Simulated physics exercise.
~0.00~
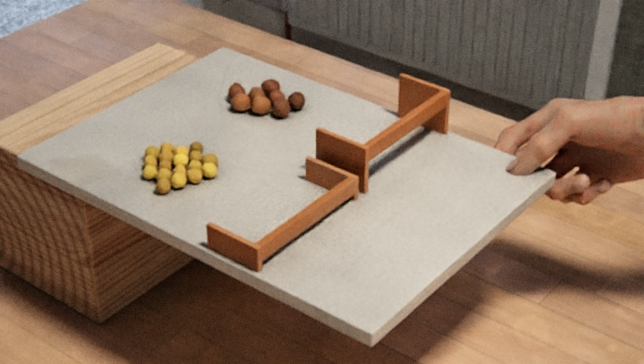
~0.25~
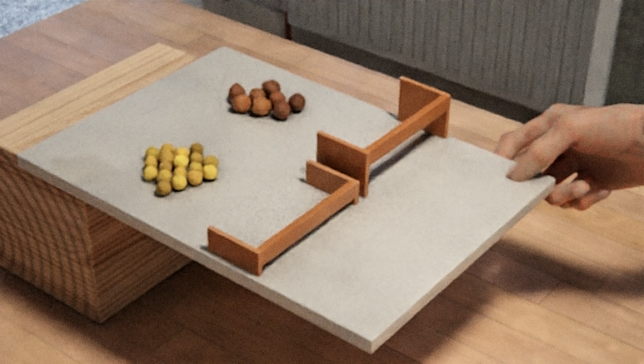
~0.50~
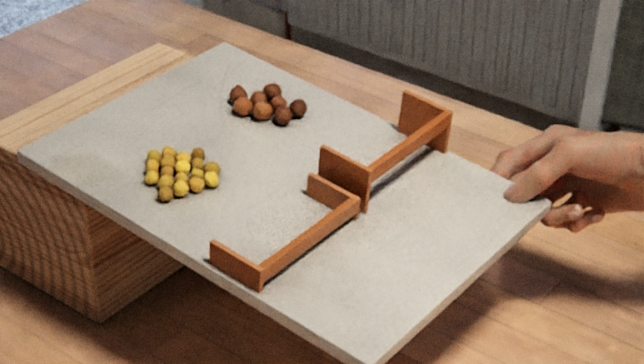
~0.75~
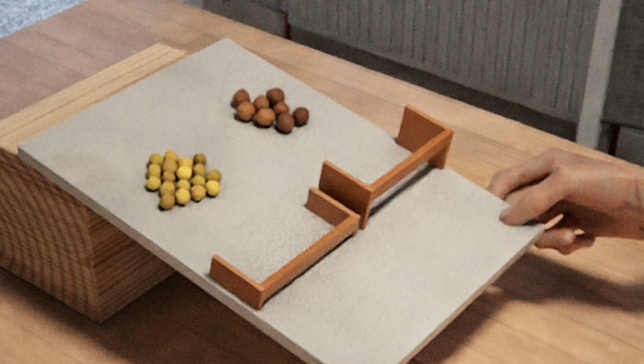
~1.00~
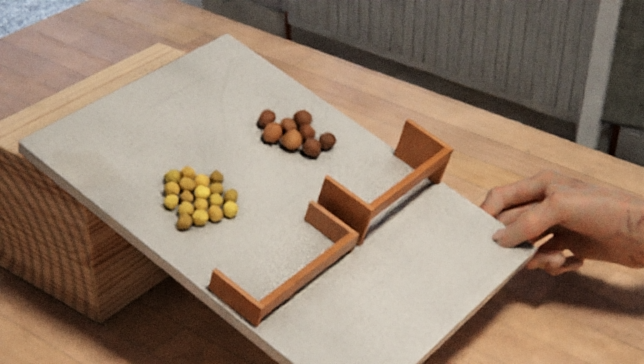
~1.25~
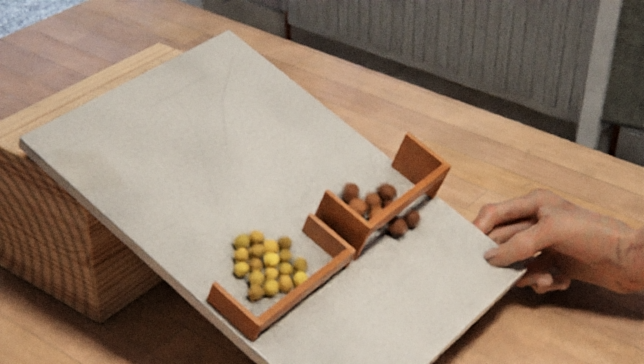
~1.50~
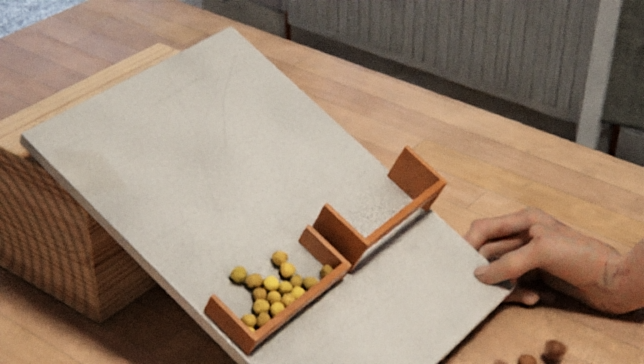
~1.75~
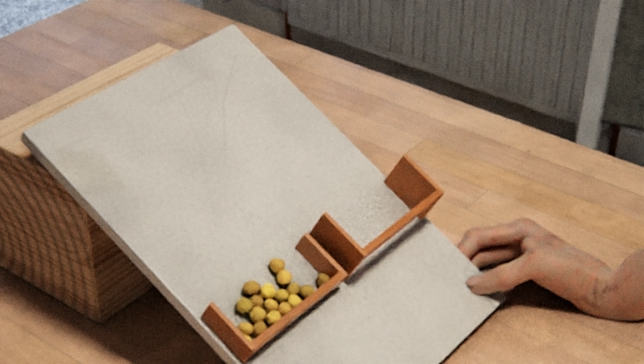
The clip opens on a pale board resting on a wooden block, a hand holding its free right end, with a cluster of small yellow balls nearer the viewer and a cluster of brown ones farther back. Two raised orange barriers stand across the board. The hand gradually lowers the free end, and both clusters start to roll down the slope. The brown balls reach the far barrier and pass beyond it, spilling off onto the wooden surface, while the yellow ones collect against the near barrier. At the end, the board sits steeply tilted, the yellow balls held in place and the brown ones gone from view.
